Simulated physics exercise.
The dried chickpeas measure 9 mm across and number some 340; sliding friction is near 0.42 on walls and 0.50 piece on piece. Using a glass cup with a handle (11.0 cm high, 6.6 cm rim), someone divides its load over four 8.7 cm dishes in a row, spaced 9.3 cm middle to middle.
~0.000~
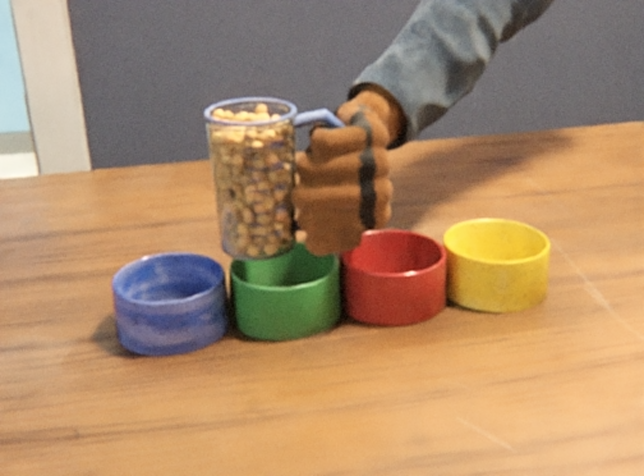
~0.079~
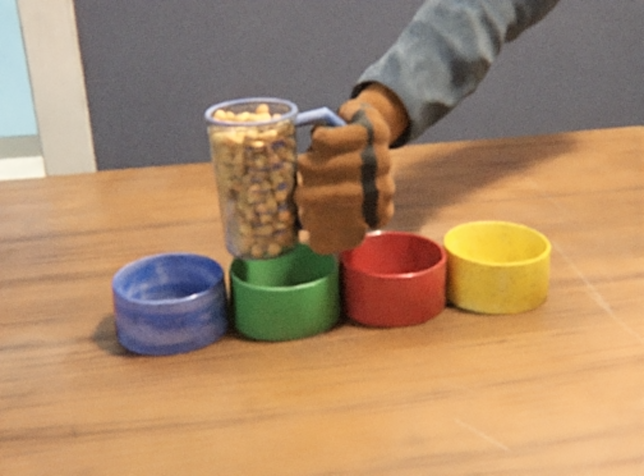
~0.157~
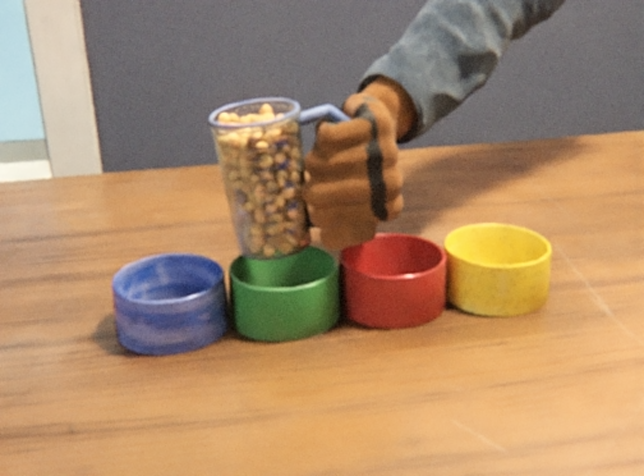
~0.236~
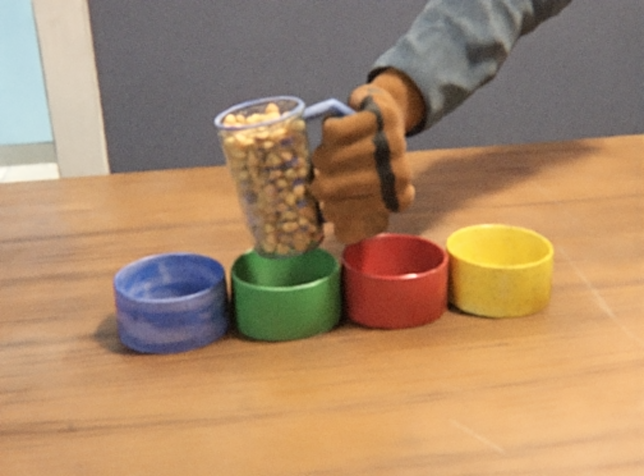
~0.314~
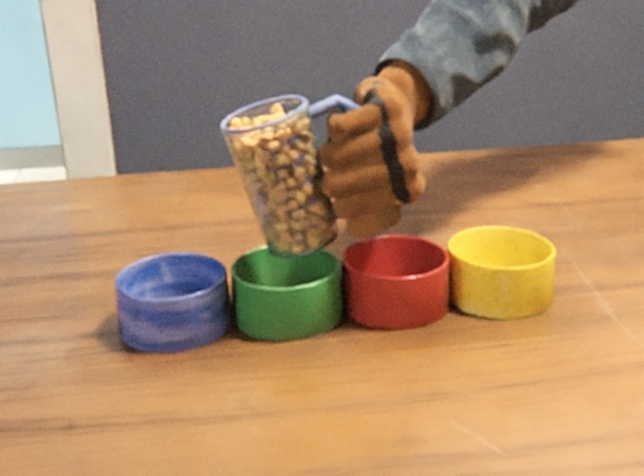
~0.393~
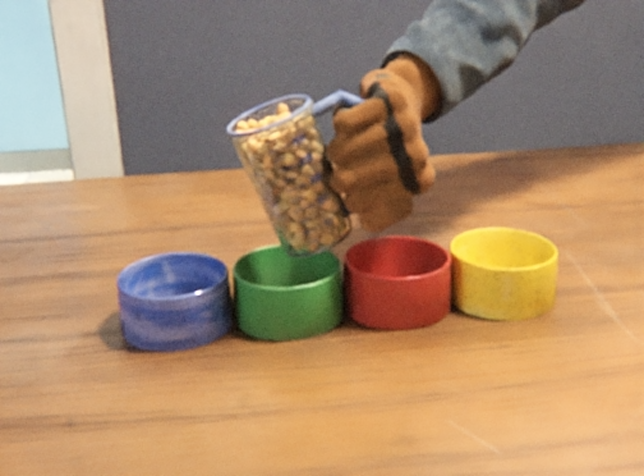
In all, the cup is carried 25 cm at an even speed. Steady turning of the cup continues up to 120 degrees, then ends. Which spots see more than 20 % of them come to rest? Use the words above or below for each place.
Red: Above; blue: Below; green: Below; yellow: Below; counter: Below.
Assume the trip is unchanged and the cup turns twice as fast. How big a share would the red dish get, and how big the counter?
That gives red 10 with 10 for the counter.
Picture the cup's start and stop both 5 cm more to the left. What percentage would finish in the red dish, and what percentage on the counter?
Shares - red 60 / counter 10.
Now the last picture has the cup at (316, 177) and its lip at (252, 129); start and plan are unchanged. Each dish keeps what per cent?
Red 10; blue 0; green 0; yellow 90.
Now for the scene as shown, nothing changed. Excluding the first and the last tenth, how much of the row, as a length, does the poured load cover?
7 cm, roughly.
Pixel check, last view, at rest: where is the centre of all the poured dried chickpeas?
Resting centre estimate: Around (404, 278).
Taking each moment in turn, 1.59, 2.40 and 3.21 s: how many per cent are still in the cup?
Going in order, it reads 95, then 20, and finally 0 per cent.
Then, at 1.59 s, tilt 86 degrees; cup holds 95 %, green 5 %.
After 2.40 s, tilt 120 degrees; cup holds 20 %, red 75 %, green 5 %.
After 3.21 s, tilt 120 degrees; cup holds 0 %, red 80 %, green 5 %, yellow 5 %.
By 3.5 s all is still; red 80 %, blue 0 %, green 5 %, yellow 5 %, counter 10 %.
